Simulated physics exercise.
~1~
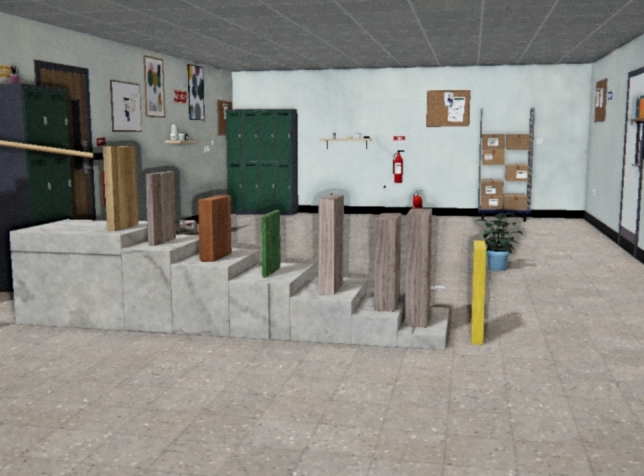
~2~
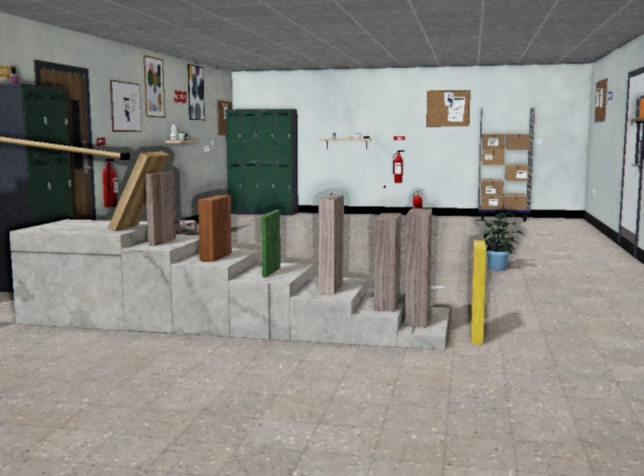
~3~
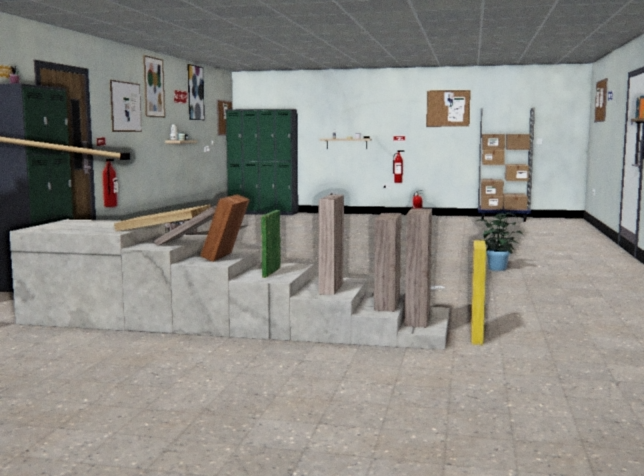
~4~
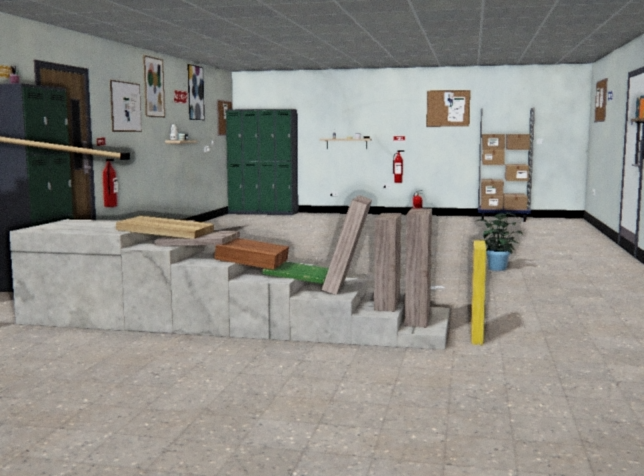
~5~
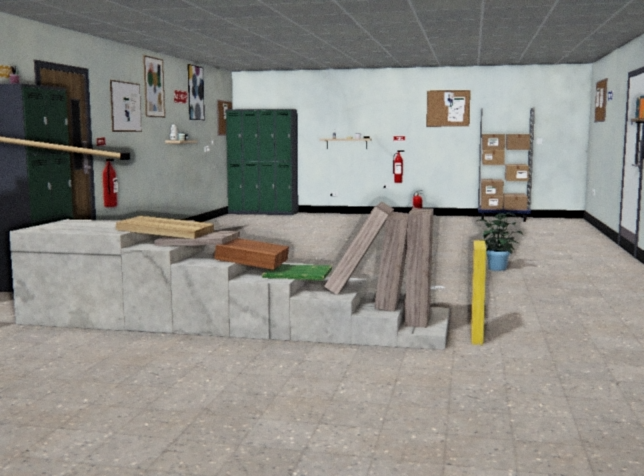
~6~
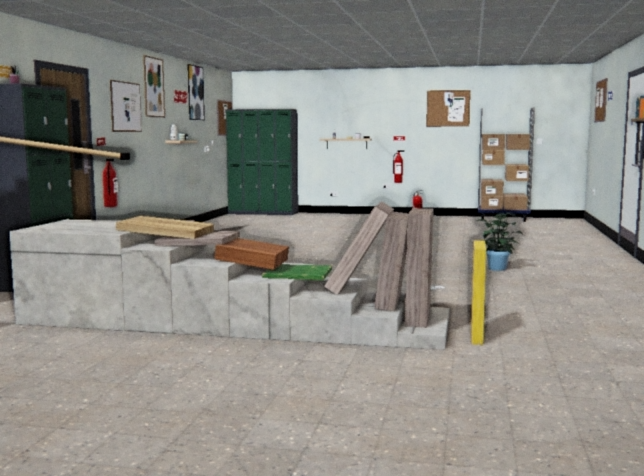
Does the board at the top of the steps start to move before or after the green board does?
It starts to move before the green board, tipping to the right while the green board is still upright in its place.
